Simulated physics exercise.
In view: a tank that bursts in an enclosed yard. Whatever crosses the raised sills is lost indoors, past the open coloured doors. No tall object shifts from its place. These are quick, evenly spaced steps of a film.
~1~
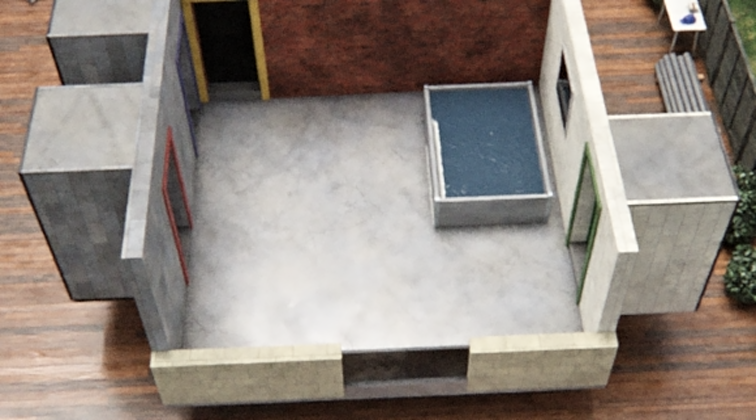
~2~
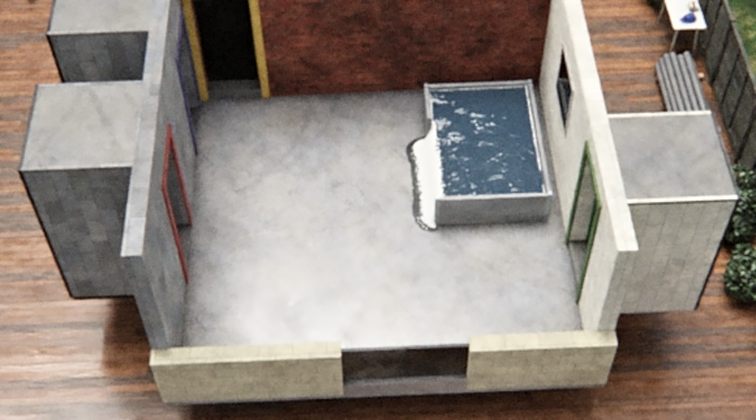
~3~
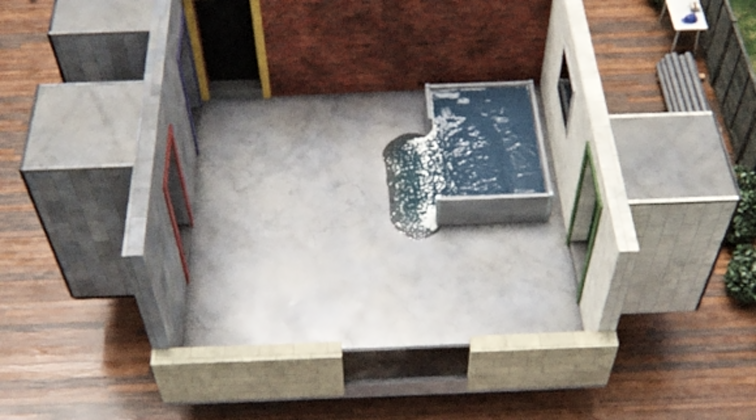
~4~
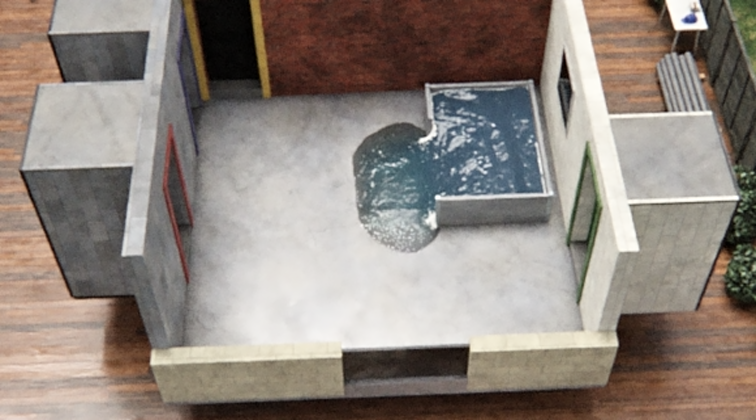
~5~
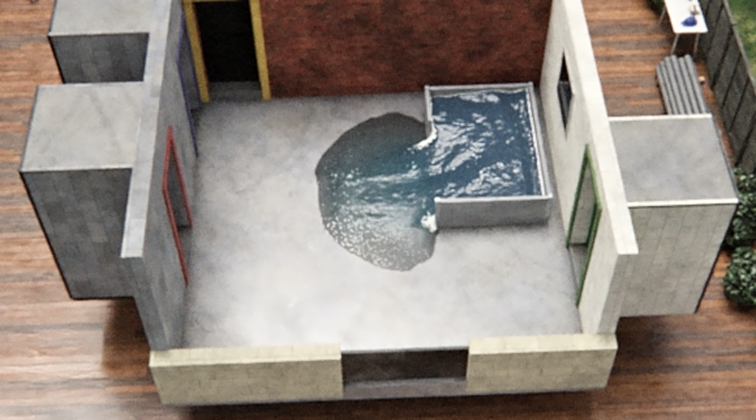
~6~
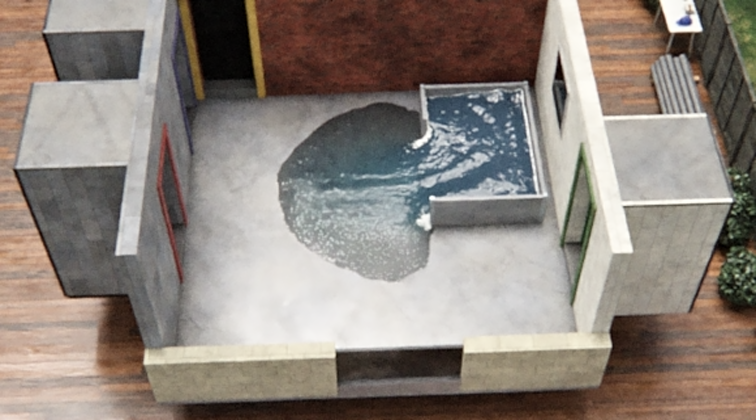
Walled concrete yard with a tank at right, its left side opening and dark water pouring out, spreading leftward across the floor.
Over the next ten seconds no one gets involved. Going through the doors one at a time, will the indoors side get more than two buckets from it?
Yellow door: Two buckets at most; green door: Two buckets at most; blue door: More than two buckets; red door: More than two buckets.
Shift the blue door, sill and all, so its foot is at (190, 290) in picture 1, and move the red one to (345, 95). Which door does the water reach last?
It would be the one in green, I think.
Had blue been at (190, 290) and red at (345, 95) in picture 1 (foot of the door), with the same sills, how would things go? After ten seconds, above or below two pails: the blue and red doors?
After that, the blue door tops the limit and the red door stays within the limit.
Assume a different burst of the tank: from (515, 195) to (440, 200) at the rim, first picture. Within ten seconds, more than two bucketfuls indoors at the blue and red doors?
Looks like the blue door tops the limit but the red door doesn't reach it.
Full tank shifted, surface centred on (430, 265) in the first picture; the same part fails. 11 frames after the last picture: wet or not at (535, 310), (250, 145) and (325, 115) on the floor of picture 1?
Spared, spared, spared.
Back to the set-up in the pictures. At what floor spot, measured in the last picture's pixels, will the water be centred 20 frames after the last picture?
My reading is close to (320, 216).
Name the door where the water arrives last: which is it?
It's the door marked green.
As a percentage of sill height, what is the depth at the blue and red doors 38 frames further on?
Approx. 230 % then 100 %.
A moment on, water covers 45 % of the floor; the yellow door not reached, the green door not reached, the blue door not reached, the red door wet at the sill, nothing in.
Next, water covers 60 % of the floor; the yellow door wet at the sill, nothing in, the green door not reached, the blue door under two buckets in, the red door over two buckets in.
Then, water covers 60 % of the floor; the yellow door wet at the sill, nothing in, the green door not reached, the blue door far over two buckets in, the red door over two buckets in.
Later, water covers 85 % of the floor; the yellow door wet at the sill, nothing in, the green door not reached, the blue door far over two buckets in, the red door over two buckets in.
In the end, water covers 100 % of the floor; the yellow door wet at the sill, nothing in, the green door wet at the sill, nothing in, the blue door far over two buckets in, the red door over two buckets in.
